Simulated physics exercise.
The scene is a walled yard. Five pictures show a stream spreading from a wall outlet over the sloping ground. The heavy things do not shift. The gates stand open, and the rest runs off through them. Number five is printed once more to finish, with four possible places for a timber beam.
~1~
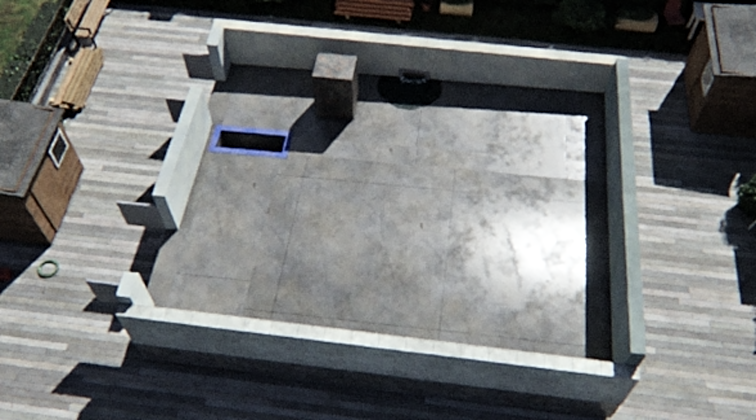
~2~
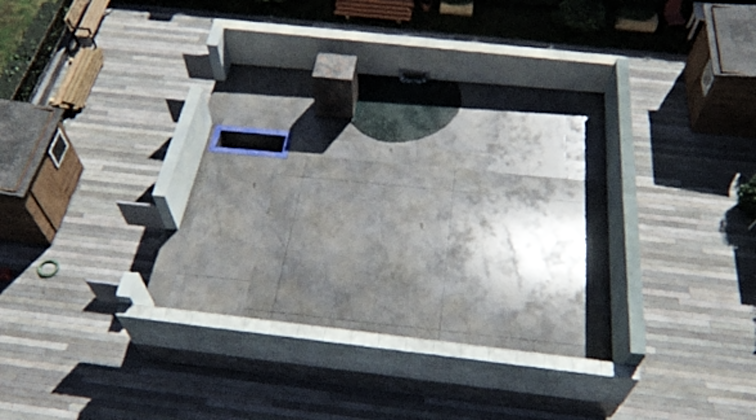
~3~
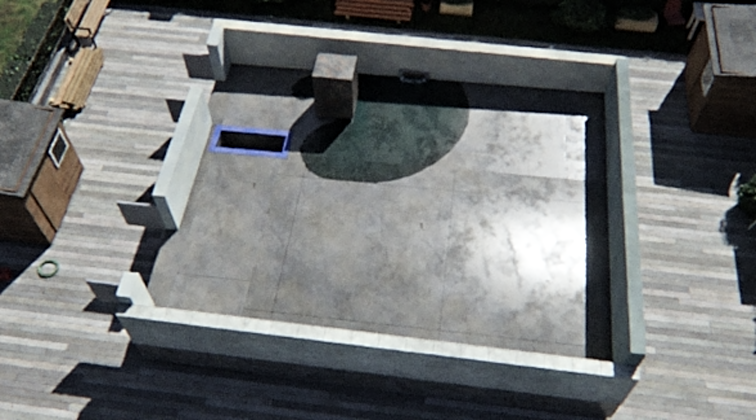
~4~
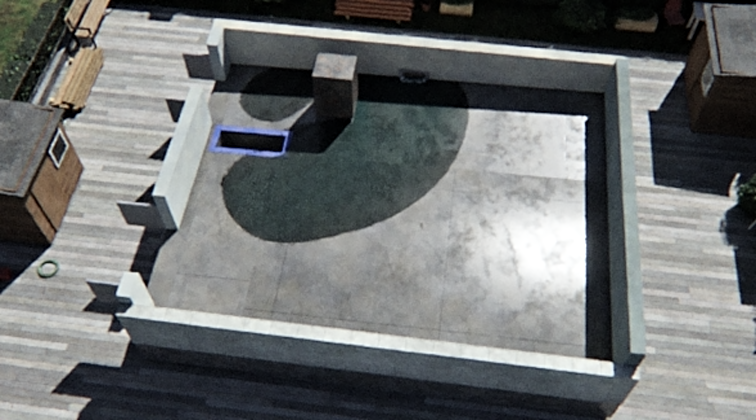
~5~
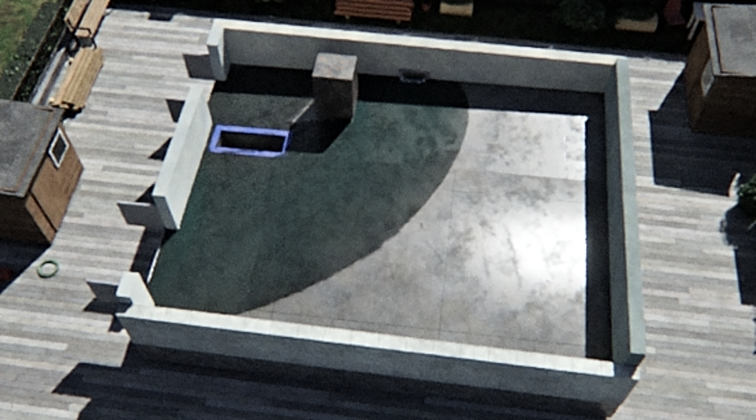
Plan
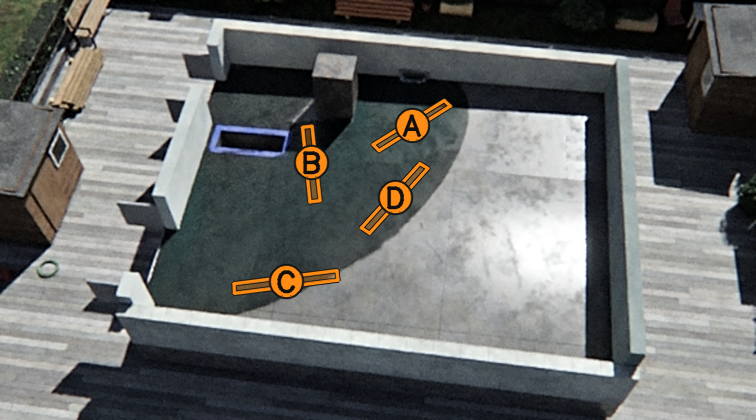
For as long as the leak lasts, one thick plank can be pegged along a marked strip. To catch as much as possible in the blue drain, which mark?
A.
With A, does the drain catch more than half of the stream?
No.
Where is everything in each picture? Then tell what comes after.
The first frame shows outfall at (414, 75); blue drain at (251, 142); open gate at (167, 266); open gate at (219, 102); 2 % of the ground under water, visible out to (384, 94); blue drain still dry.
In the second frame, 7 % of the ground under water, visible out to (394, 140); blue drain still dry.
In the third frame, 14 % of the ground under water, visible out to (315, 166); blue drain still dry.
In the fourth frame, 27 % of the ground under water, visible out to (239, 217); blue drain taking water.
In the fifth frame, 42 % of the ground under water, visible out to (148, 286); blue drain taking water.
In orange, A from (376, 147) to (447, 103); B from (307, 126) to (315, 201); C from (234, 288) to (337, 275); D from (365, 230) to (423, 165).
For position A, about 24 % of the stream goes into the blue drain, about 76 % out by the gates.
For position B, about 10 % of the stream goes into the blue drain, about 90 % out by the gates.
For position C, about 12 % of the stream goes into the blue drain, about 88 % out by the gates.
For position D, about 12 % of the stream goes into the blue drain, about 88 % out by the gates.
